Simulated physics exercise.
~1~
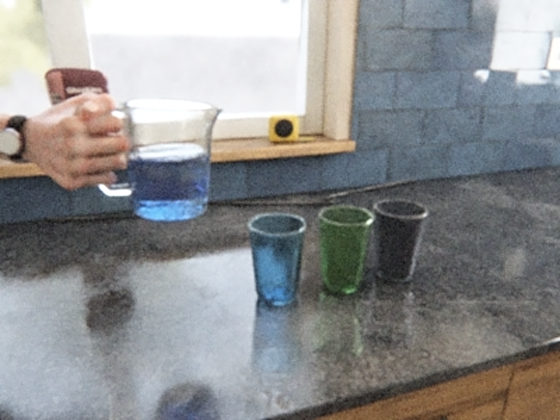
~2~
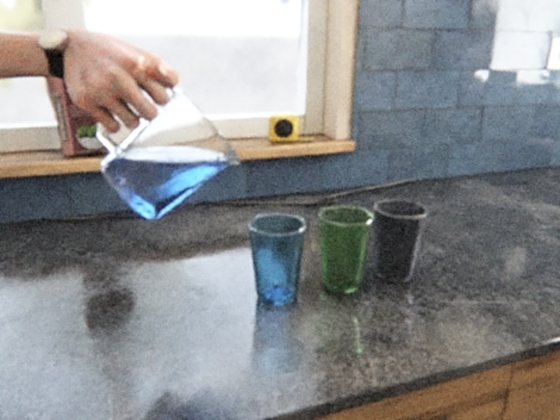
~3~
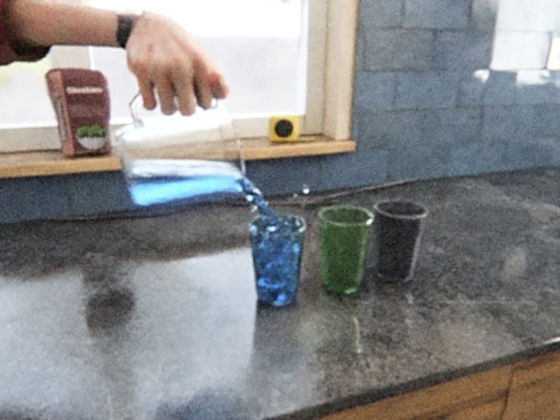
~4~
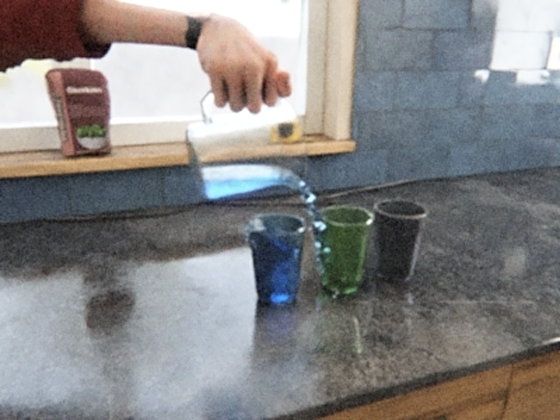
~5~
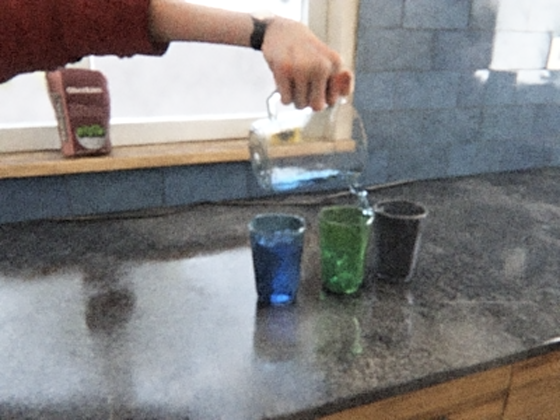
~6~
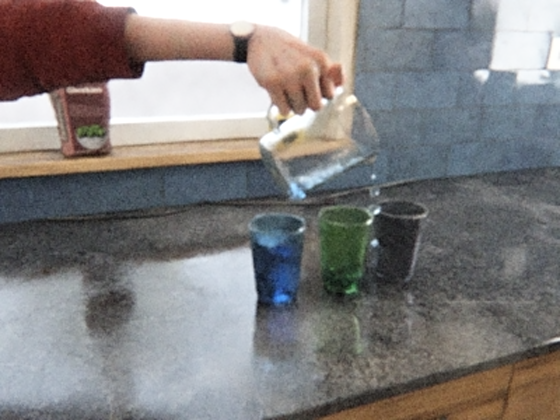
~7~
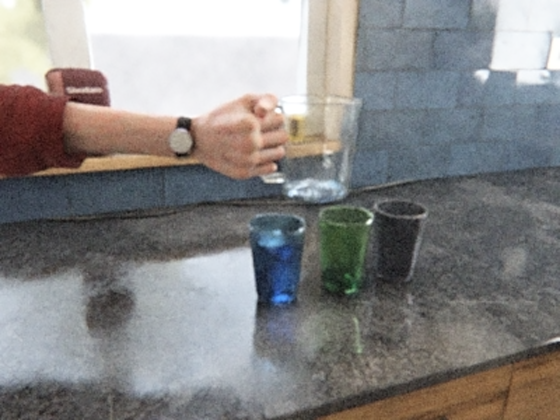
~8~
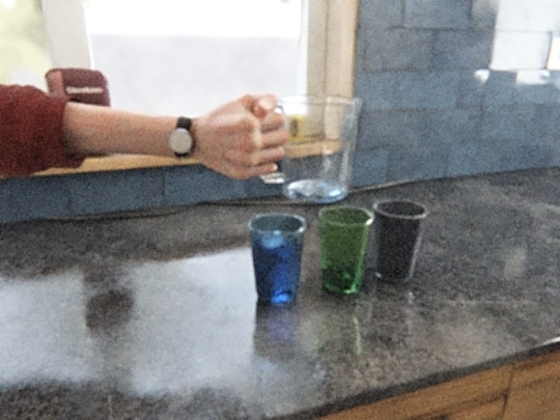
In the video, a hand tilts a glass pitcher of blue liquid and moves it rightward over a row of blue, green and dark tumblers, pouring as it goes, then levels it above them, leaving only a little liquid in the pitcher.
